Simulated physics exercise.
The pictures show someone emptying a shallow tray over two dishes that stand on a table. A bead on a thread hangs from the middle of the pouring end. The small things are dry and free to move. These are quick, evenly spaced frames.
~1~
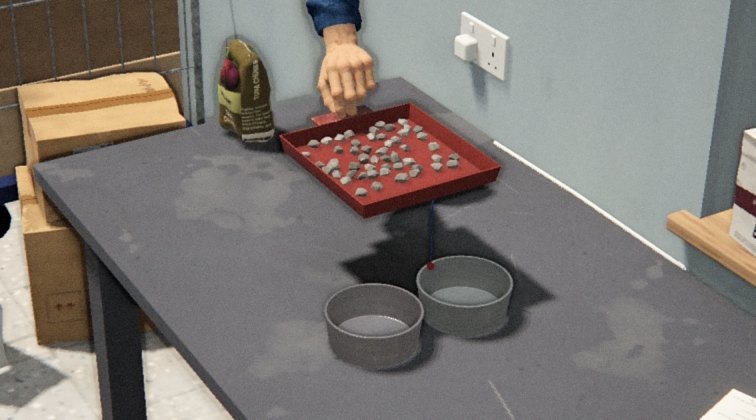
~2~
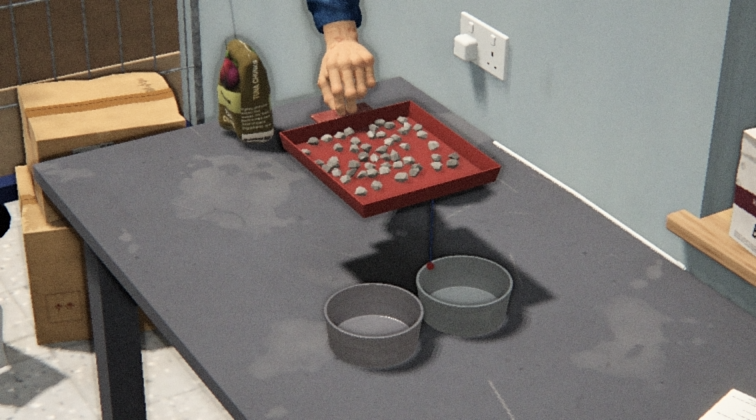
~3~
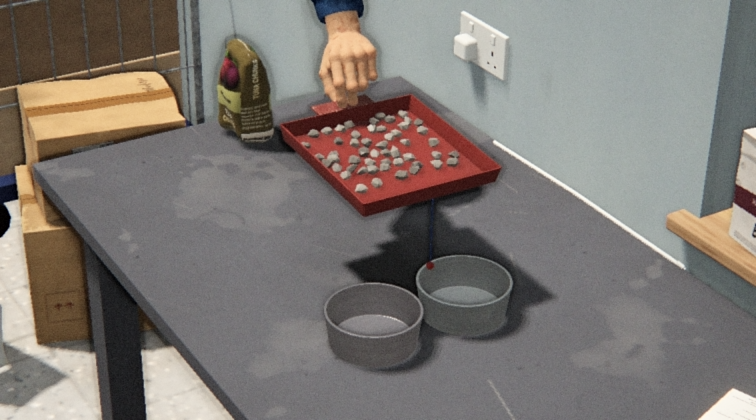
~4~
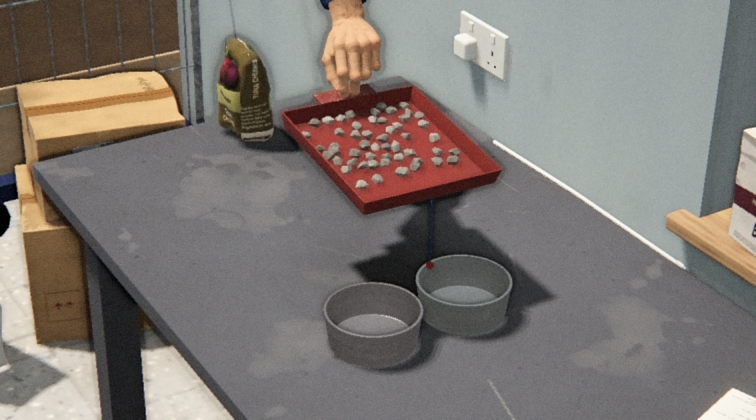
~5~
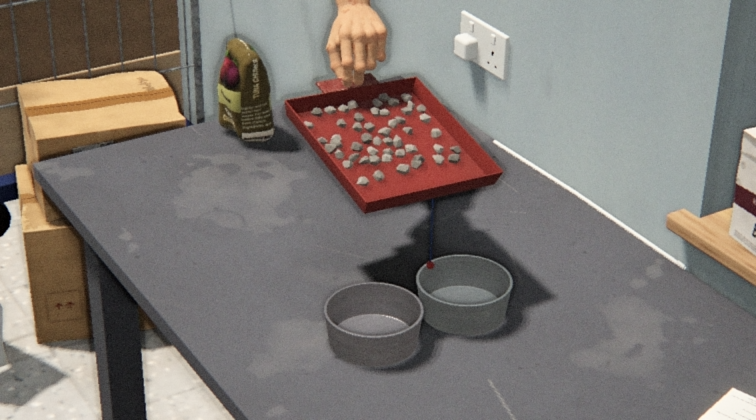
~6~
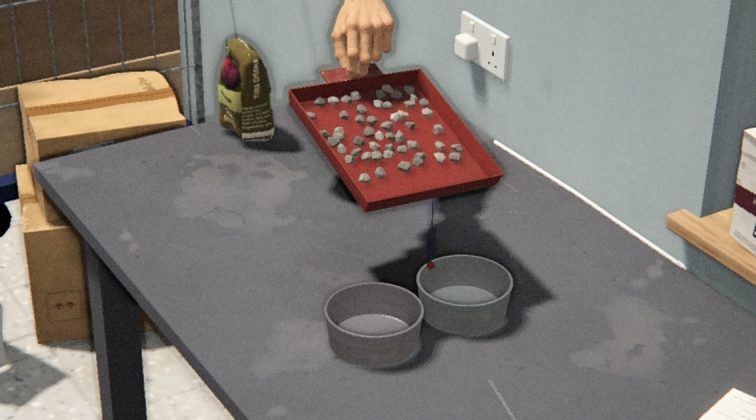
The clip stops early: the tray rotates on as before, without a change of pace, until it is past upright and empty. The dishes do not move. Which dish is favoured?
Fuller: The right dish.
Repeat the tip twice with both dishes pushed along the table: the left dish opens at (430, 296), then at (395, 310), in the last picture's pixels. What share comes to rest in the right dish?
About 60 and 90 per cent.
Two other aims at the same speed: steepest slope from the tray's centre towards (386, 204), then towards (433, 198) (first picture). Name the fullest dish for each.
First the left one, then the dish on the right.
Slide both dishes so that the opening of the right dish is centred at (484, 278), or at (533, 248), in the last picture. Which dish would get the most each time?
One: Right. Two: The dish on the left.
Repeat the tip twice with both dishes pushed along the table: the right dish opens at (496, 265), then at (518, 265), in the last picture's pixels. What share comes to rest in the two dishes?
The first gives 80 %, the second 90 %.
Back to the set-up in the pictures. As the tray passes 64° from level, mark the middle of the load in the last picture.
Near (459, 180).
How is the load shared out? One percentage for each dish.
For the left dish some 0 %, for the right dish some 80 %.
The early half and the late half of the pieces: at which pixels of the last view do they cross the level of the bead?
The first part at (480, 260); the rest at (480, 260).
Soon after the last picture, tray tipped steeply; nearly all on the tray; a stray few in the air.
A little later, tray tipped past a quarter turn; about two thirds on the tray; a small part in the right dish; a small part outside both; a small part in the air.
Later still, tray tipped past a quarter turn; most in the right dish; about a quarter outside both.
At rest, tray tipped past a quarter turn; none in the left dish; most in the right dish; about a quarter outside both.
